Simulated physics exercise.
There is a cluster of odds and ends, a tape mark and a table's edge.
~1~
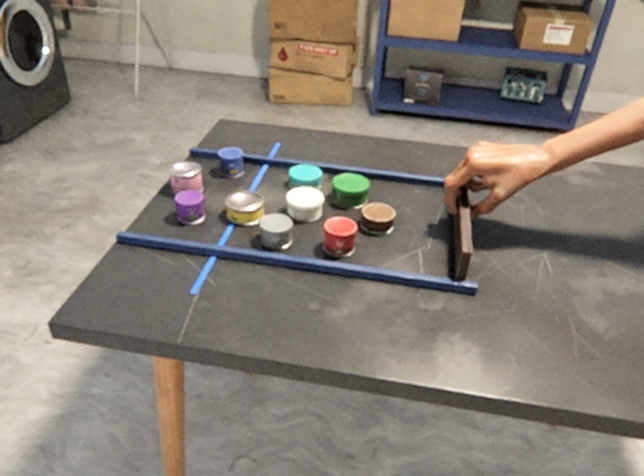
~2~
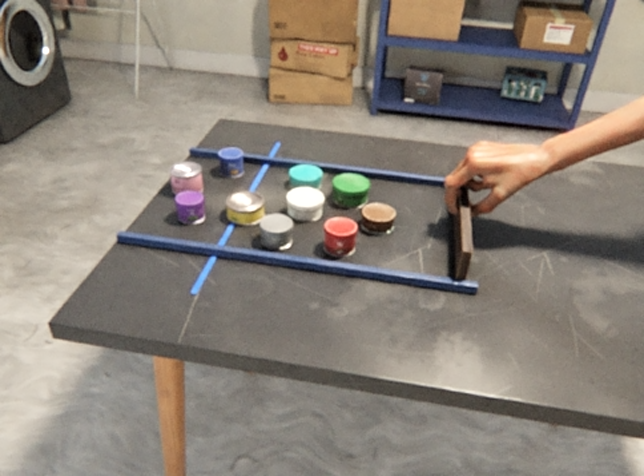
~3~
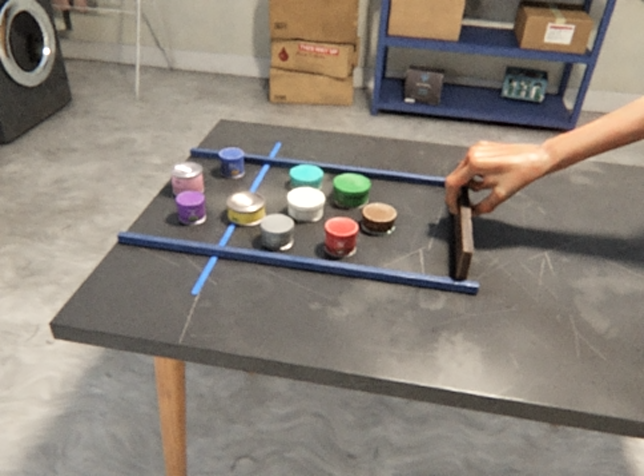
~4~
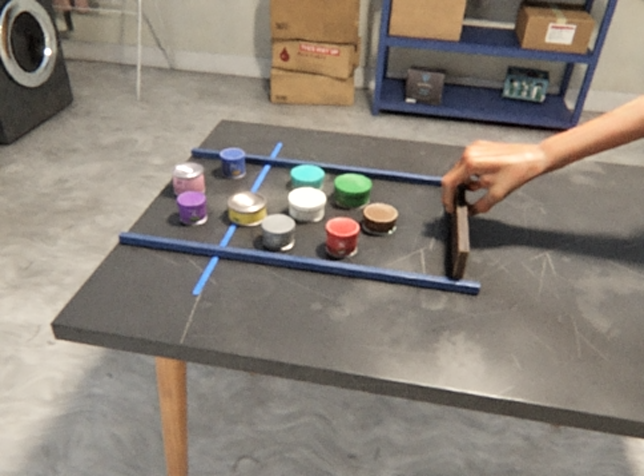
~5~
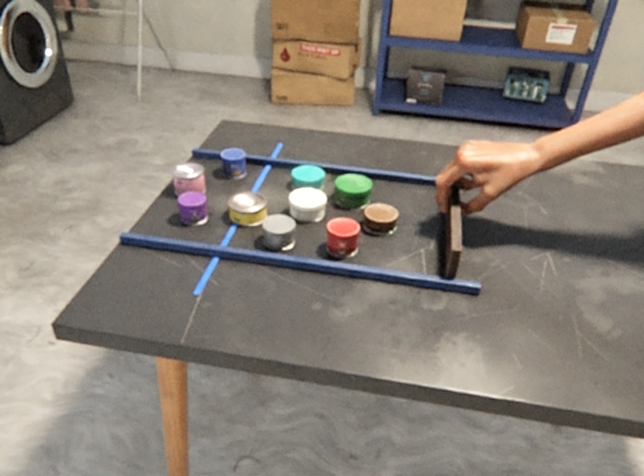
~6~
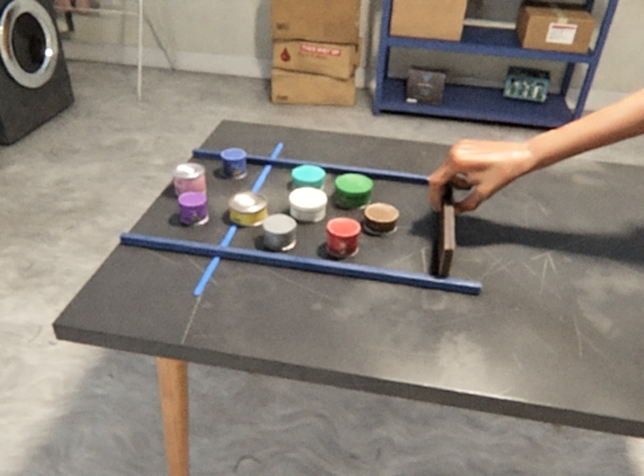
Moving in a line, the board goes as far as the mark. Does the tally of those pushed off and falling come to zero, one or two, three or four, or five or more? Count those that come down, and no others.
It comes to zero; none fall.
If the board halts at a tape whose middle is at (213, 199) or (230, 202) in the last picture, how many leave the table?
Respectively 2 and 1.
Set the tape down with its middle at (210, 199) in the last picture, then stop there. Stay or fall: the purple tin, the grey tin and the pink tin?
The purple tin is no longer there; as for the grey tin, it is still there; and the pink tin is no longer there.
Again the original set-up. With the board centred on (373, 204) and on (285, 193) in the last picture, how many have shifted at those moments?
The first number is 1, the next one 7.
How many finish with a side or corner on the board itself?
Contact count: 4.
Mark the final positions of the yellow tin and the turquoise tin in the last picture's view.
Final centres, in order: Near (201, 210), near (250, 165).
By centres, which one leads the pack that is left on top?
Pink tin.
Early on, none off yet; pink tin at rest near (190, 181); purple tin at rest near (194, 209); blue pot at rest near (234, 164).
Finally, the number that fall off is zero.
